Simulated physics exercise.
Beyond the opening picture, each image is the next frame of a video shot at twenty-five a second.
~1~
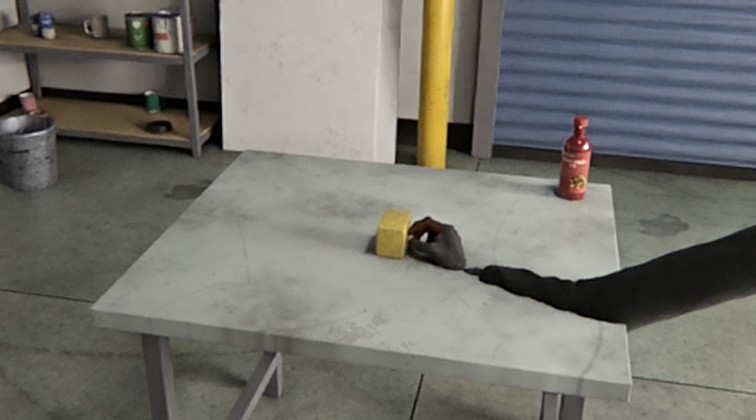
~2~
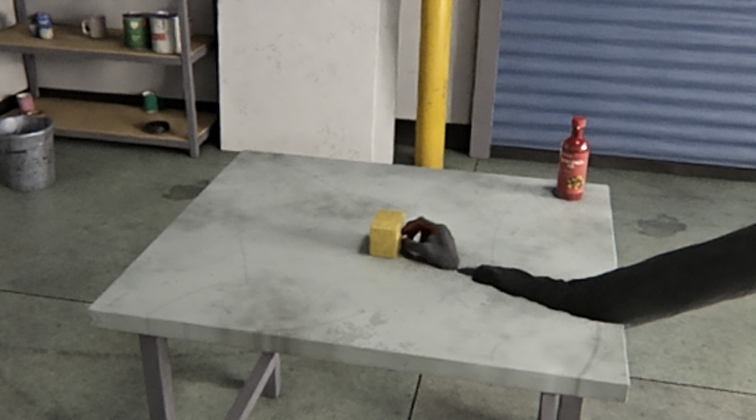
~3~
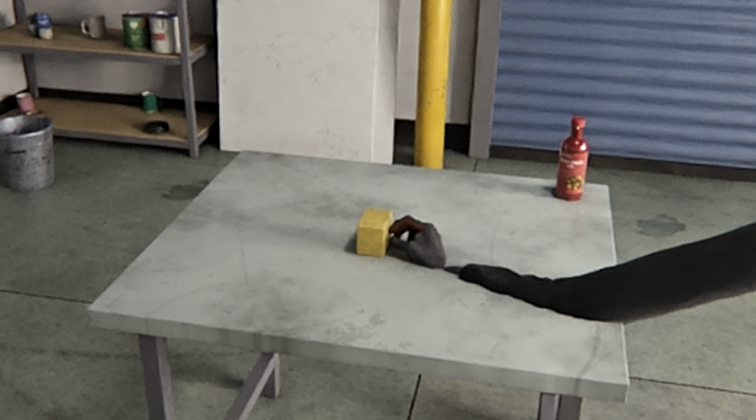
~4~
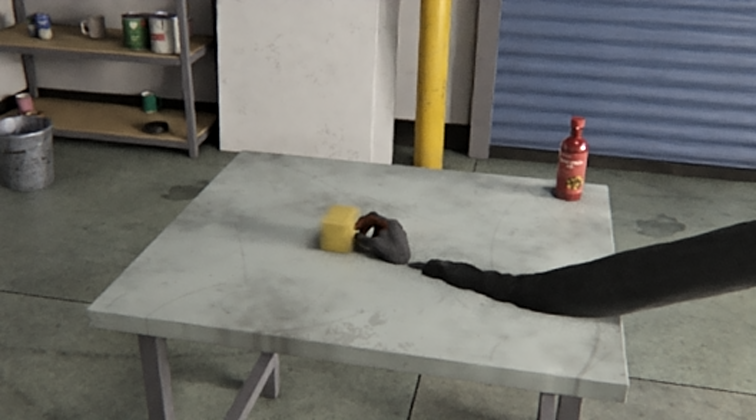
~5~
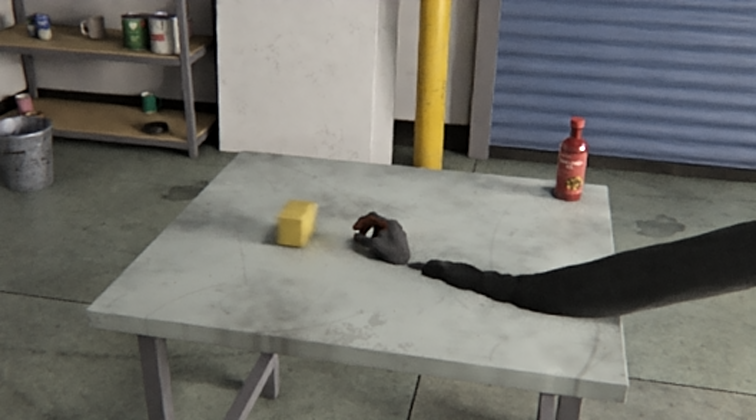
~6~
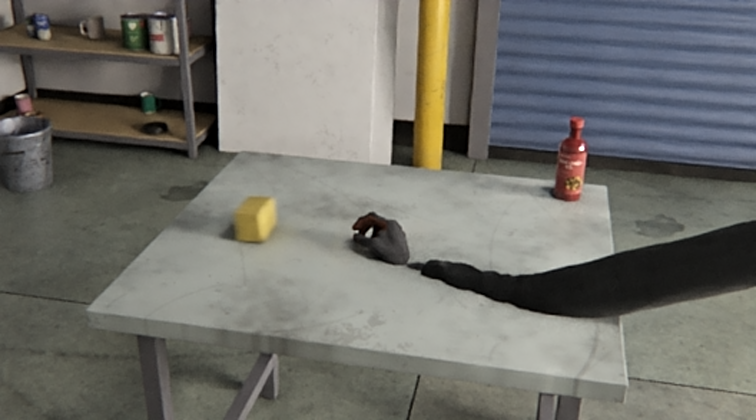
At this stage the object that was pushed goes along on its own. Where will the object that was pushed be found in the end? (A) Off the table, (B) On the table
Off the table (A).
Then, 0.10 s on from there, yellow block now off the table.
Then, 0.30 s on from there, things are still on the move.
Then, 0.50 s on from there, as before.
In the end, off the table, yellow block.
